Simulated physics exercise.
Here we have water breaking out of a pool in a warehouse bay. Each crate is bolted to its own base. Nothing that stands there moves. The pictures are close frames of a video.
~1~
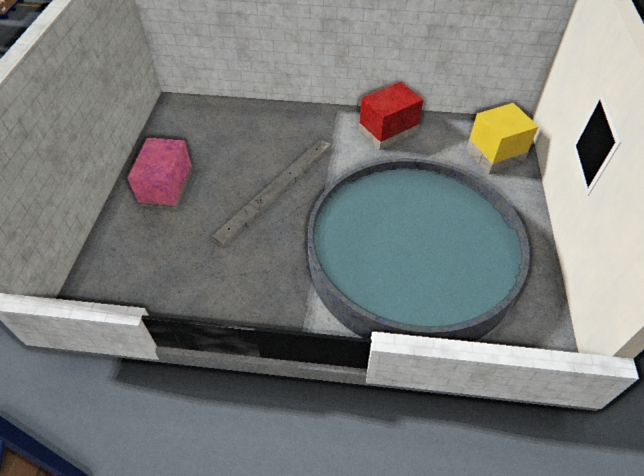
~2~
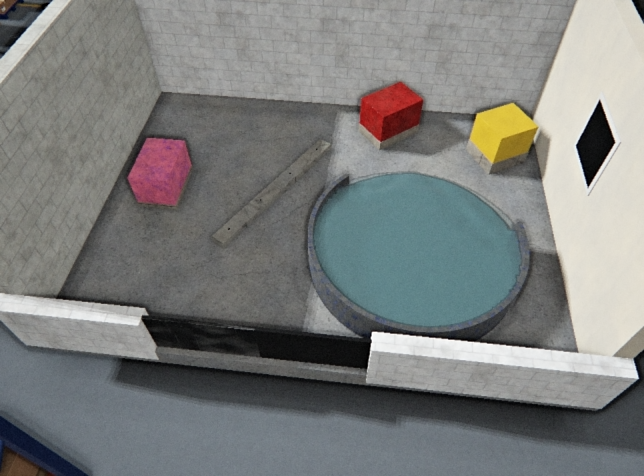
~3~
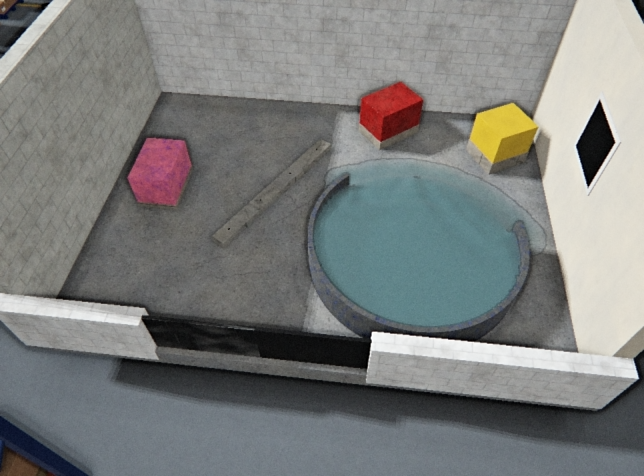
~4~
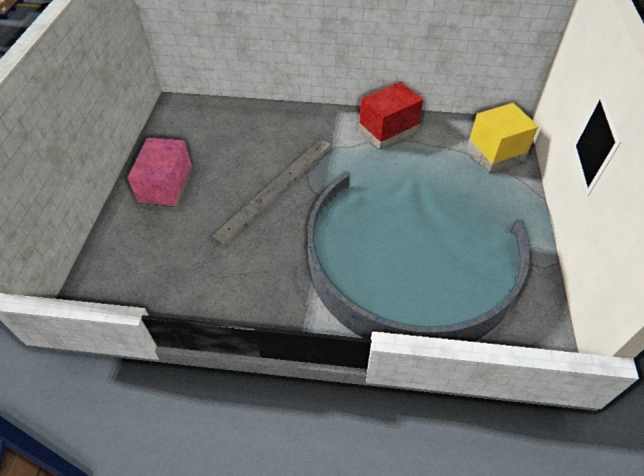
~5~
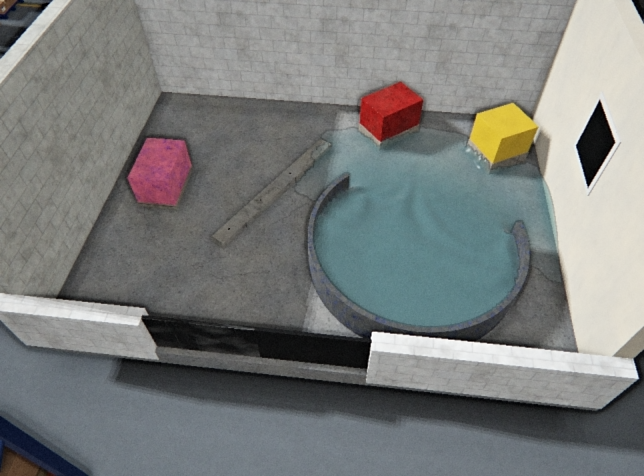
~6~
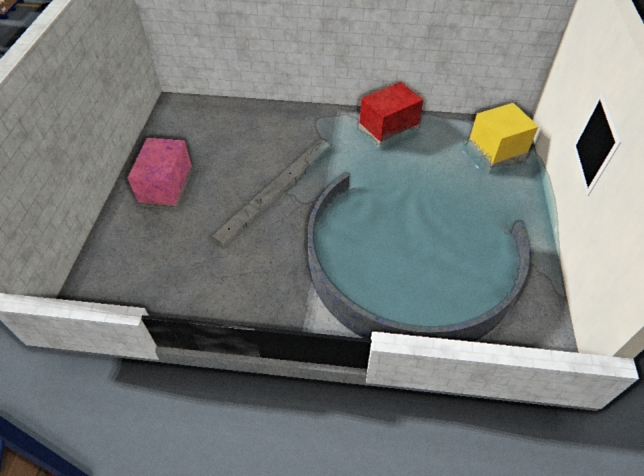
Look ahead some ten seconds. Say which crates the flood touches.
In the end: The pink crate is soaked; the red crate is soaked; the yellow crate is soaked.
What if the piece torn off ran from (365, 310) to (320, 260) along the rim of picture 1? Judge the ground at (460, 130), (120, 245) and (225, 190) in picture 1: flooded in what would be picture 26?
In turn: Dry, awash, dry.
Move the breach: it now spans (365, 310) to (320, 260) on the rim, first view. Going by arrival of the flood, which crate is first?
That is the pink crate.
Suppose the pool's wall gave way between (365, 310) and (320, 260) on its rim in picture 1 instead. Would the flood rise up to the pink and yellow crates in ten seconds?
My reading: Pink crate gets wet, yellow crate is spared.
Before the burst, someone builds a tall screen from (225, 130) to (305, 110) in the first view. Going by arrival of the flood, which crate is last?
It is the one in pink.
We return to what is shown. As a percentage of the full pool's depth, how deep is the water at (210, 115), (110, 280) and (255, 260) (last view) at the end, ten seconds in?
About 14, 20 and 14 per cent.
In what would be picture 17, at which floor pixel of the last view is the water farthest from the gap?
Close to (189, 94).
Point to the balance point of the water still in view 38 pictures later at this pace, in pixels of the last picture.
Roughly at (367, 204).
A moment on, water covers 30 % of the floor; the pink crate not reached, the red crate water round its plinth, the yellow crate water round its plinth.
Next, water covers 45 % of the floor; the pink crate not reached, the red crate water round its plinth, the yellow crate water round its plinth.
Then, water covers 60 % of the floor; the pink crate not reached, the red crate water round its plinth, the yellow crate water round its plinth.
Later, water covers 95 % of the floor; the pink crate water round its plinth, the red crate water round its plinth, the yellow crate water round its plinth.
In the end, water covers 95 % of the floor; the pink crate was topped, the red crate was topped, the yellow crate was topped.
